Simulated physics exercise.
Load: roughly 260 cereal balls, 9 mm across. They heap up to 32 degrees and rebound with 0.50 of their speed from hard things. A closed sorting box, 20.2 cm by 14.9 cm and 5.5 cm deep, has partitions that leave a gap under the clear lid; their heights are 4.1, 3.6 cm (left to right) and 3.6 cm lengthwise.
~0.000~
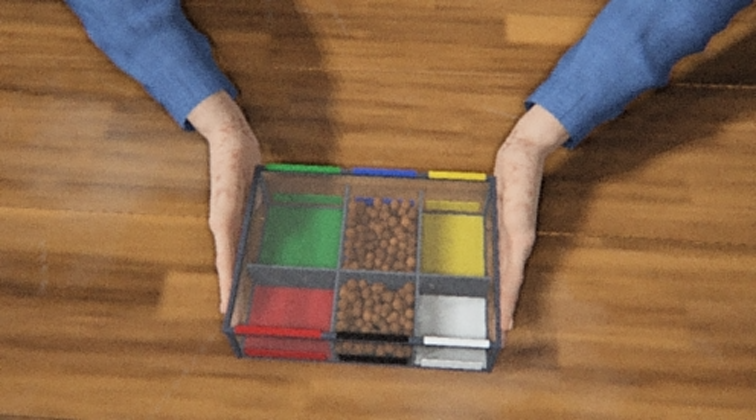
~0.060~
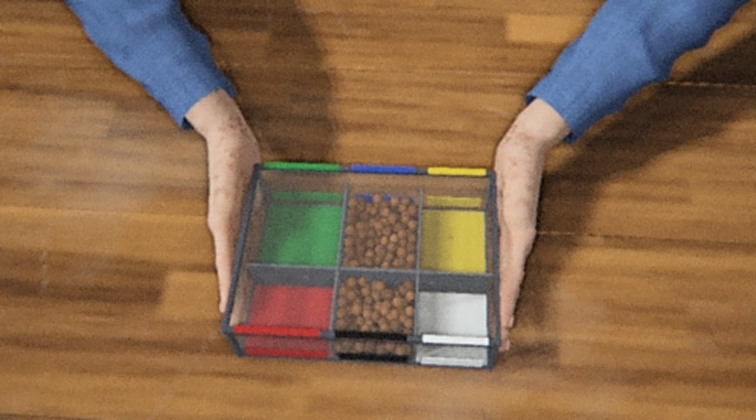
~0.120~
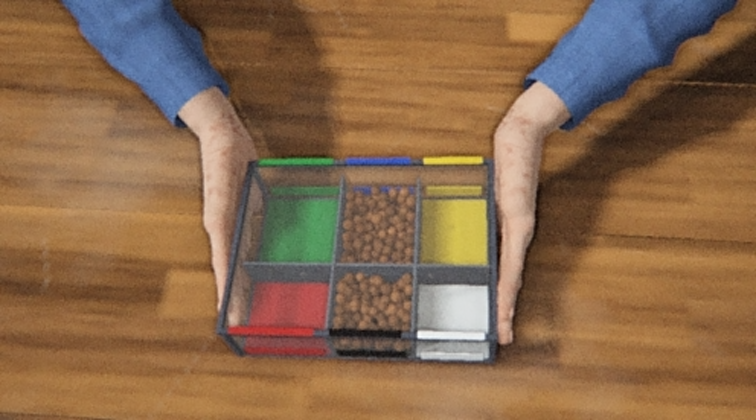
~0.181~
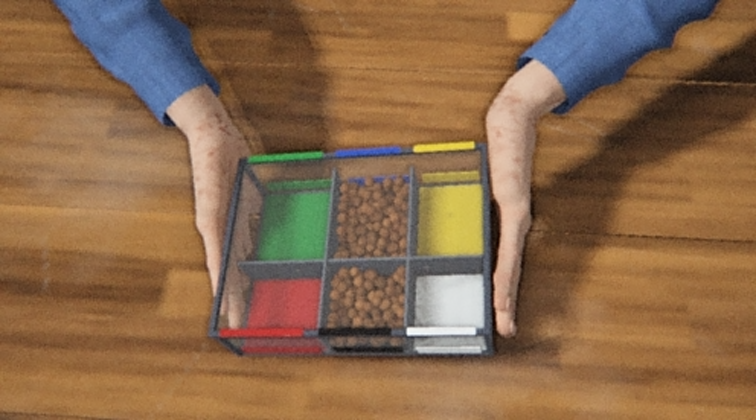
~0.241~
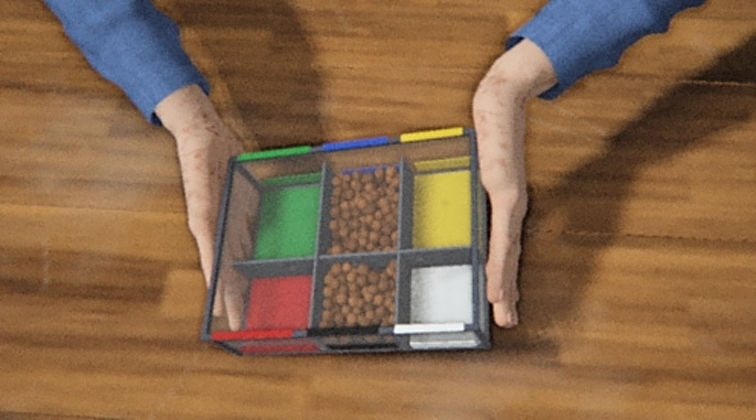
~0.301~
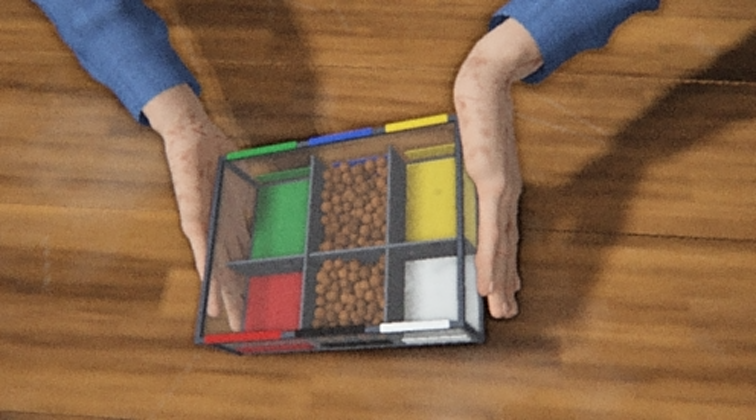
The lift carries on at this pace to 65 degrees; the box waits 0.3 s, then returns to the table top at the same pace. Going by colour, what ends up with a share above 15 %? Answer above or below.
Red compartment: Below; blue compartment: Above; green compartment: Below; yellow compartment: Below; white compartment: Below; black compartment: Above.
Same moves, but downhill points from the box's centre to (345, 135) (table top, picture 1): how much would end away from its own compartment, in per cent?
Some 0 per cent.
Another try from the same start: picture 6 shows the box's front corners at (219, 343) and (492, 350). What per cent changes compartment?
It would be near 5 per cent.
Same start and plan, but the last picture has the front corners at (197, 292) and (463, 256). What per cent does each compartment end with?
Red 0; blue 60; green 5; yellow 0; white 0; black 40.
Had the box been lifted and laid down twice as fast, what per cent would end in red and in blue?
In that case red 10; blue 50.
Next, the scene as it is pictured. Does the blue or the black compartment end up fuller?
The blue compartment.
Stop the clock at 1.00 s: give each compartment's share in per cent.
Red 0, blue 55, green 0, yellow 0, white 0, black 40.
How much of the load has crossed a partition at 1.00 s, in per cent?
Some 5 per cent.
After 1.00 s, tilt 65 degrees; blue 55 %, black 40 %.
After 1.46 s, tilt 32 degrees; red 5 %, blue 55 %, black 40 %.
After 2.00 s, tilt 0 degrees; red 5 %, blue 55 %, black 40 %.
By 2.3 s all is still; red 5 %, blue 55 %, green 0 %, yellow 0 %, white 0 %, black 40 %.
